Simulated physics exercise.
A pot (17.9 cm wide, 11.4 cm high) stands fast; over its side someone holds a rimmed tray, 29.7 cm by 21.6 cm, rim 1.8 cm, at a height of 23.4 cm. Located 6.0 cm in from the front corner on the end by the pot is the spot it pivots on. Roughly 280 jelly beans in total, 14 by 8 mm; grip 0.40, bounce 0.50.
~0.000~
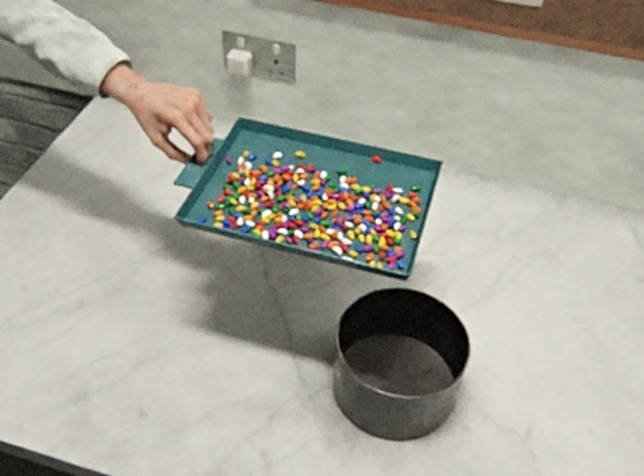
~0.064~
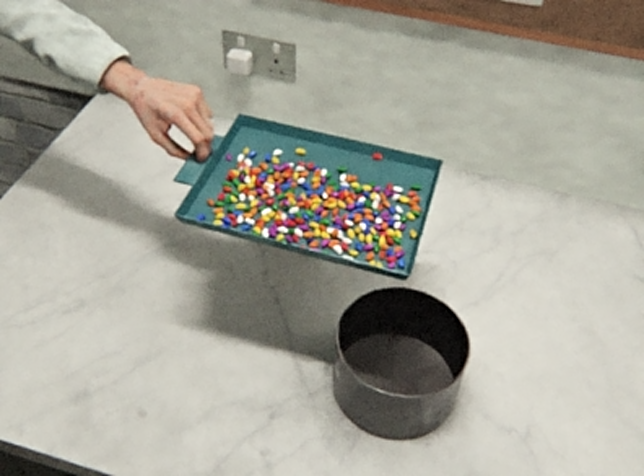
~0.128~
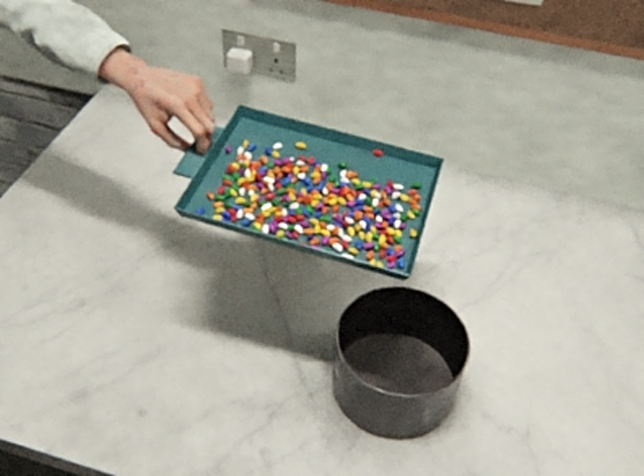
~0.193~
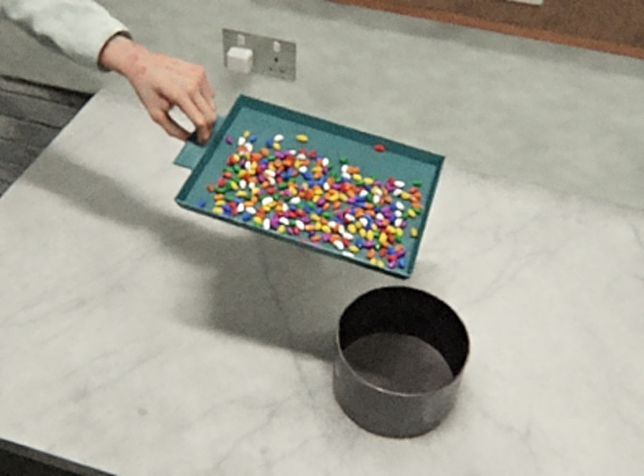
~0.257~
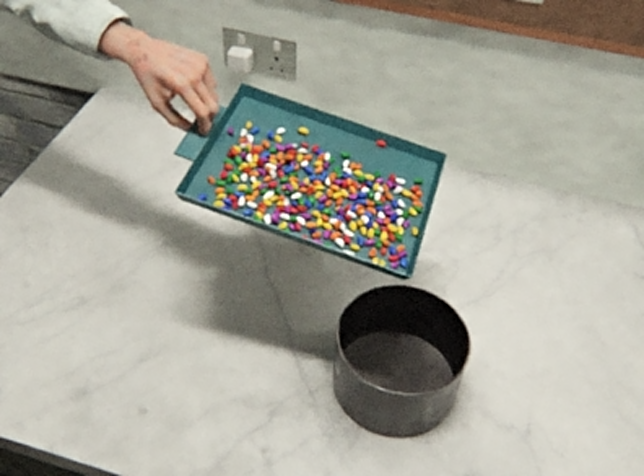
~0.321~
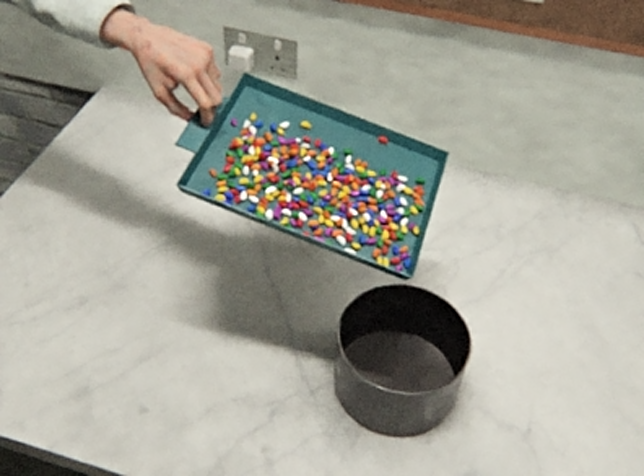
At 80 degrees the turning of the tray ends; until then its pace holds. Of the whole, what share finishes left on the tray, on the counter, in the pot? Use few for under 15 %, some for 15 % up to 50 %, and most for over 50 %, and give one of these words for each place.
Left on the tray: Few, counter: Few, pot: Most.
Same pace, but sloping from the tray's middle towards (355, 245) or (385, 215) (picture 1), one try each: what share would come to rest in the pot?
Roughly 100 per cent on the first try and 55 per cent on the second.
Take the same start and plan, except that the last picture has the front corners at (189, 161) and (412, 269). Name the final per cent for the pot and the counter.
Pot 45, counter 50.
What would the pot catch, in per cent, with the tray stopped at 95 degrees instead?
Then about 95 per cent.
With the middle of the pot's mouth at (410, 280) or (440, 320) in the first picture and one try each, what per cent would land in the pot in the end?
Near 20 and 85 percent, one try each.
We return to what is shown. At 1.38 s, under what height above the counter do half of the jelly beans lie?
Around 24 cm up.
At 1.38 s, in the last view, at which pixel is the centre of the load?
The middle of the load should be near (415, 258) then.
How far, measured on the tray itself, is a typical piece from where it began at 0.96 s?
Around 7 centimetres.
Then, at 0.96 s, tilt 45 degrees; the tray holds 100 %, the pot 0 %.
After 1.38 s, tilt 65 degrees; the tray holds 65 %, the pot 15 %.
After 1.88 s, tilt 80 degrees; the tray holds 10 %, the pot 80 %.
By 3.0 s all is still; tray 0 %, counter 5 %, pot 100 %.
